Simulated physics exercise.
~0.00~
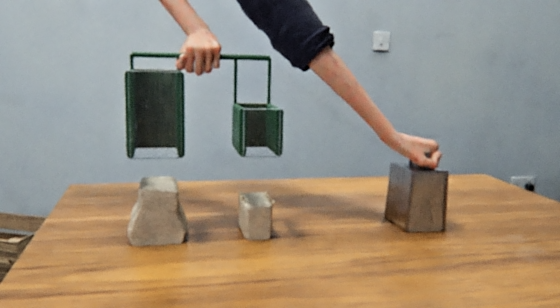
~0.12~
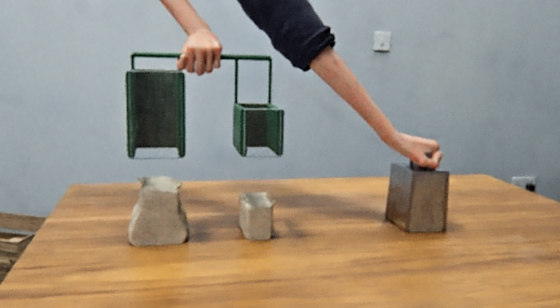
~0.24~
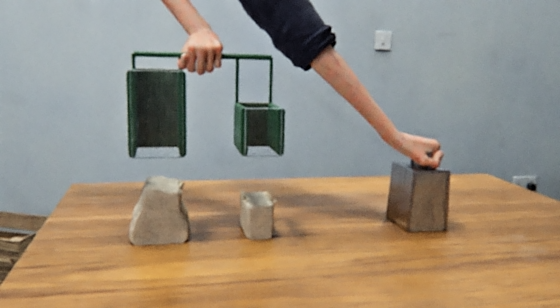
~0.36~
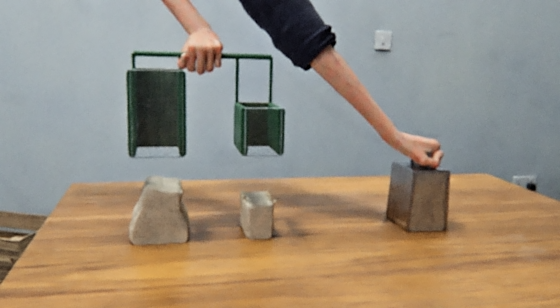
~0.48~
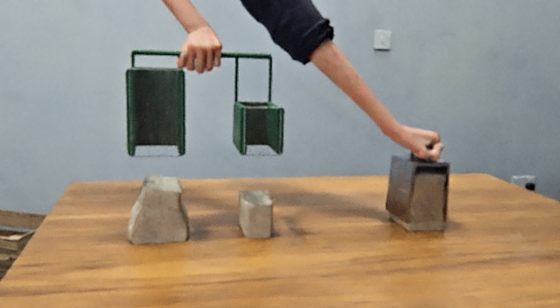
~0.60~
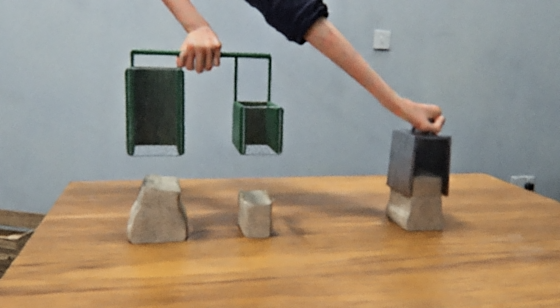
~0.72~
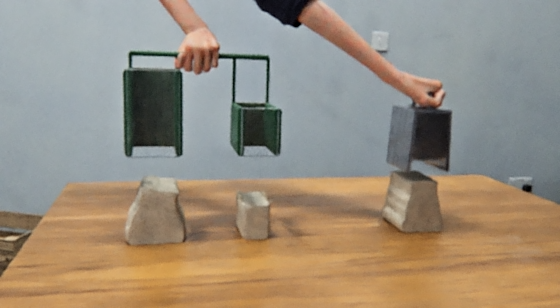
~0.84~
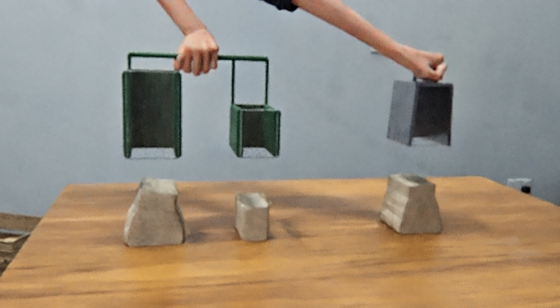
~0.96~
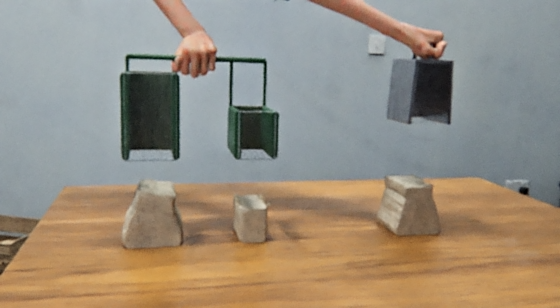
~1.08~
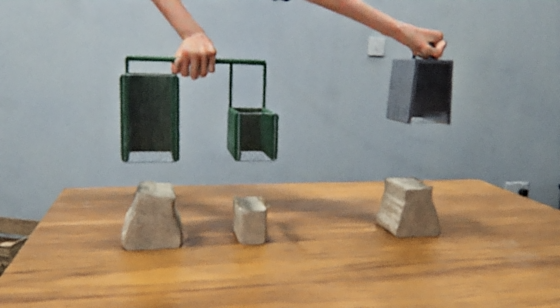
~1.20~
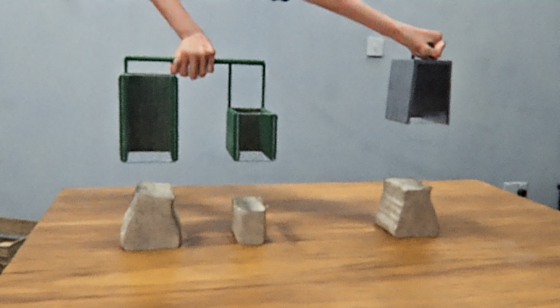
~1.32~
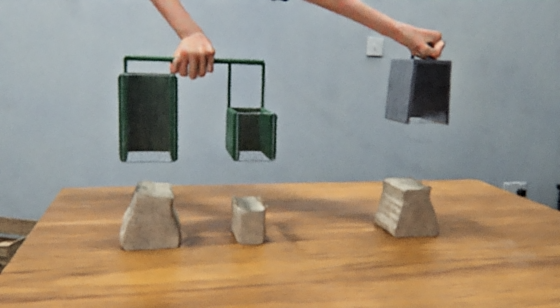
A person's two hands work above a wooden table against a pale blue-grey wall, seen from the front by a slightly swaying camera. One hand holds up a green frame with a large and a small open box over two grey lumps on the left, while the other grips a dark grey metal tin resting at right. The tin stays put at first, then is drawn straight up, uncovering a grey block of mix. The hand lifts it clear and holds it still. The block slumps slightly, wider at its base, and stands keeping most of its height.
